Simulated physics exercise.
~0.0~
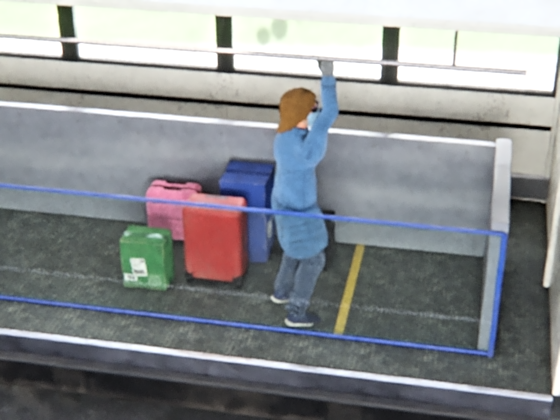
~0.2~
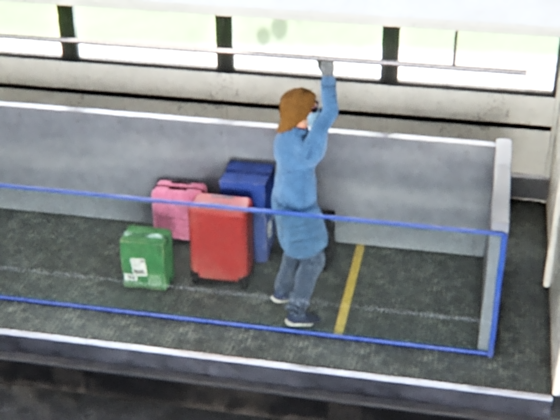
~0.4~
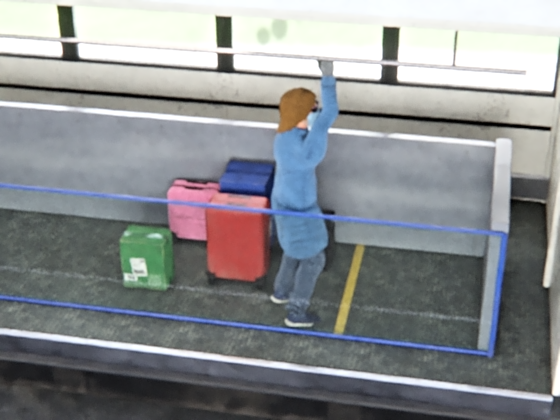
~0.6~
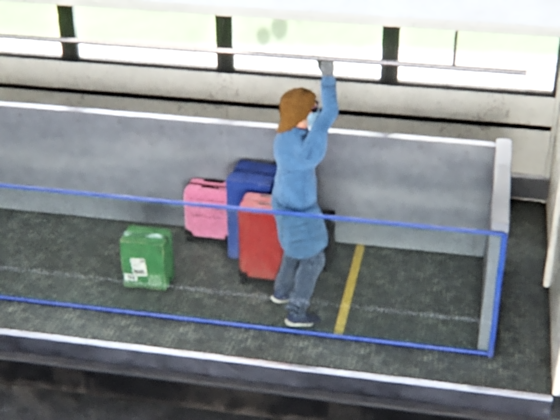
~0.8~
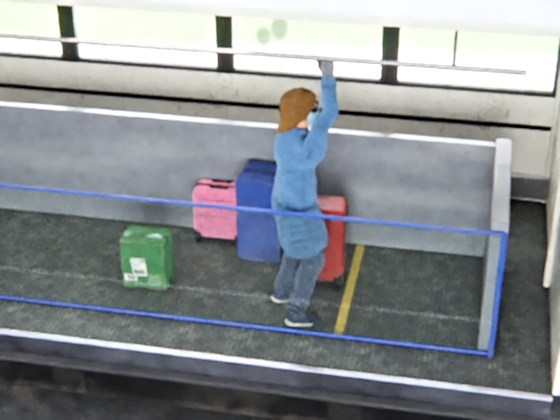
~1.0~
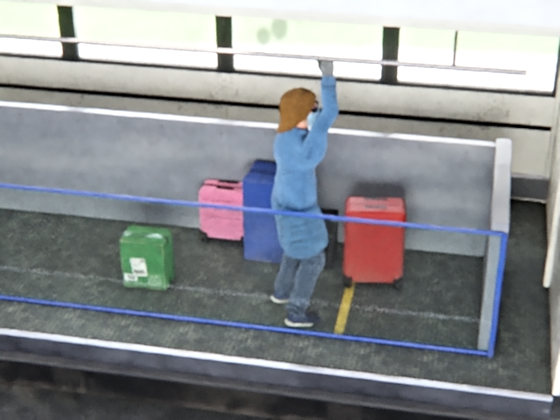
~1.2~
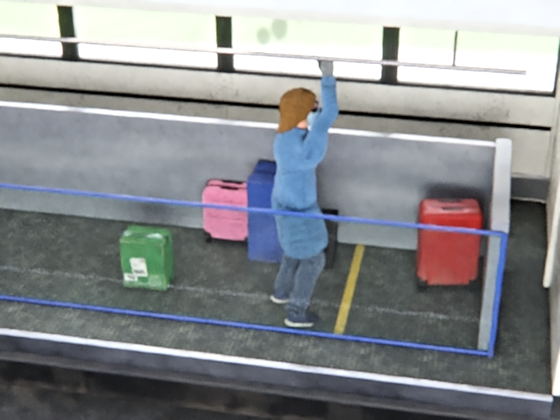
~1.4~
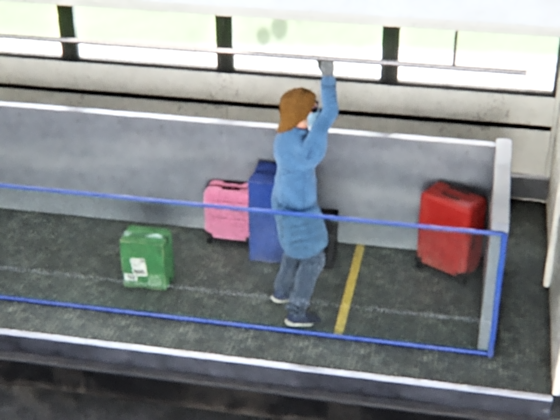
At the start, a red wheeled case, a small pink case, a tall blue bag and a green pack stand to the left of a traveller in a blue coat, who keeps one arm raised toward the overhead rail. The red case slides right, slowly at first, and the pink case follows while the green pack stays put. The red case passes behind the traveller's legs as the blue bag shifts slightly right. Emerging, the red case crosses the yellow line and continues toward the right end. It finally moves back slightly and rests upright beyond the line, the others remaining short of it.
